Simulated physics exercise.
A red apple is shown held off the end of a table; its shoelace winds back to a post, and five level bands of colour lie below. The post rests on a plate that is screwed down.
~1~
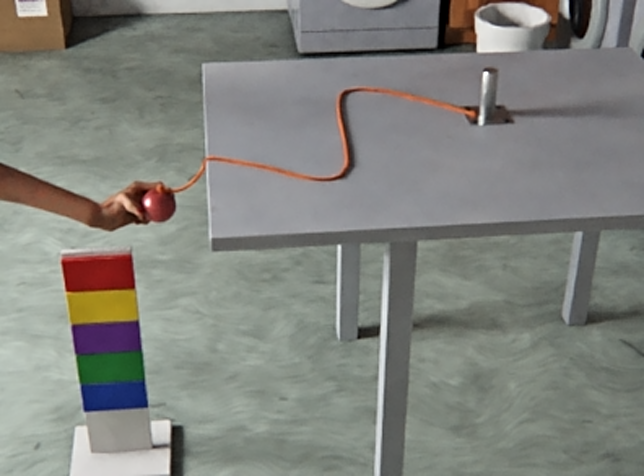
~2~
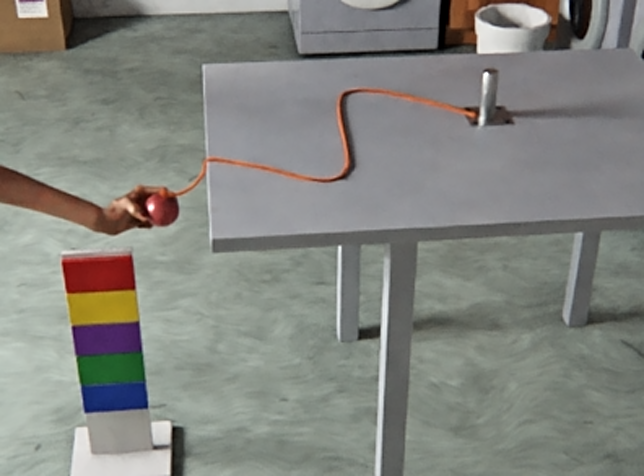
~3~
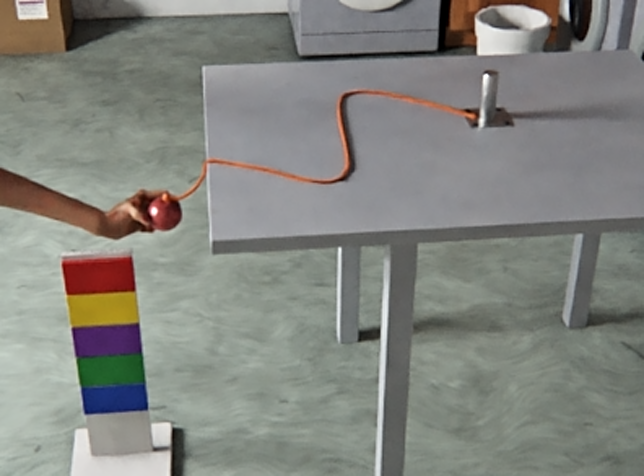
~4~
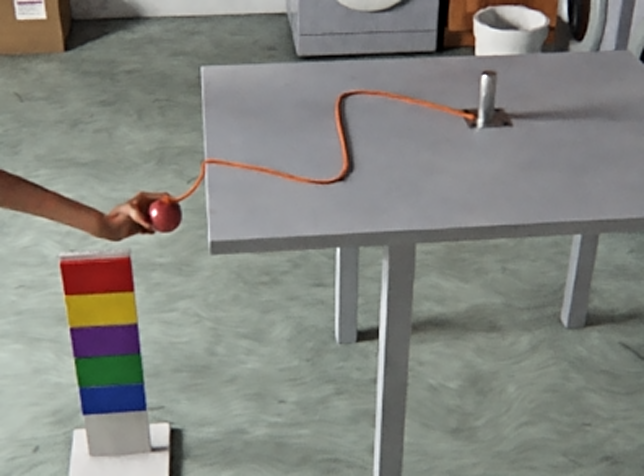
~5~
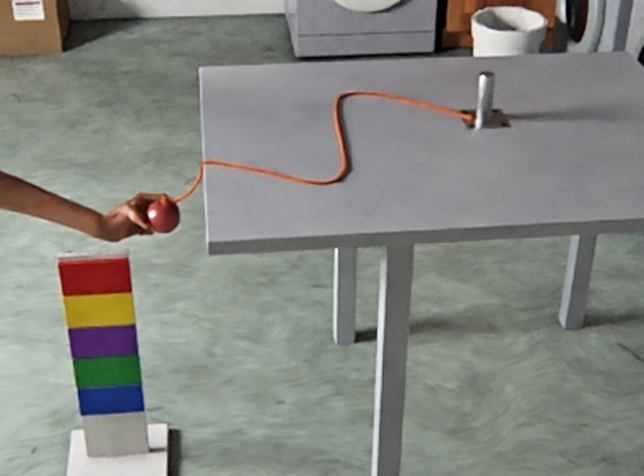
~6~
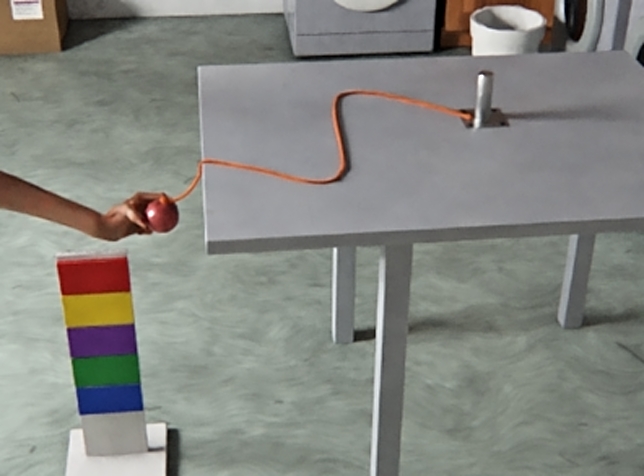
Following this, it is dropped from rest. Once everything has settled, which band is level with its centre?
The blue band.
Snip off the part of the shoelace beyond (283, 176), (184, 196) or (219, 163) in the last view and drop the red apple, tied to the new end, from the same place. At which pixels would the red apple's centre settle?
First (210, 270), then (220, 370), then (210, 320).
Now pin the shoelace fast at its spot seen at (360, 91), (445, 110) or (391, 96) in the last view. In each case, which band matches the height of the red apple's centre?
Green, then blue, then green.
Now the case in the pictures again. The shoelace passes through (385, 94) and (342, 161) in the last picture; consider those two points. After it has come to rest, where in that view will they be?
(371, 125) for the first, (202, 168) for the second.
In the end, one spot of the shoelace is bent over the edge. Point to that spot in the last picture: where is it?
The spot located at (341, 146) in the last picture.
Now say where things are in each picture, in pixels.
In the first picture, red apple (159, 205); red (98, 275); yellow (103, 307); purple (107, 338); green (110, 368); blue (114, 397).
In the second picture, red apple (162, 210); shoelace through (435, 104) (351, 91) (343, 130) (343, 174) (249, 165).
In the third picture, red apple (165, 214).
In the fourth picture, red apple (165, 216); shoelace through (433, 106) (350, 93) (341, 132) (342, 176) (248, 167).
In the fifth picture, red apple (163, 217).
In the sixth picture, red apple (162, 216); shoelace through (430, 106) (347, 93) (338, 132) (339, 176) (244, 167).
Soon after, apple near (183, 397); level with blue.
After that, apple near (236, 345); level with blue.
And then, apple near (205, 370); level with blue.
In the end, apple near (218, 365); level with blue. Its centre hangs level with the blue band.
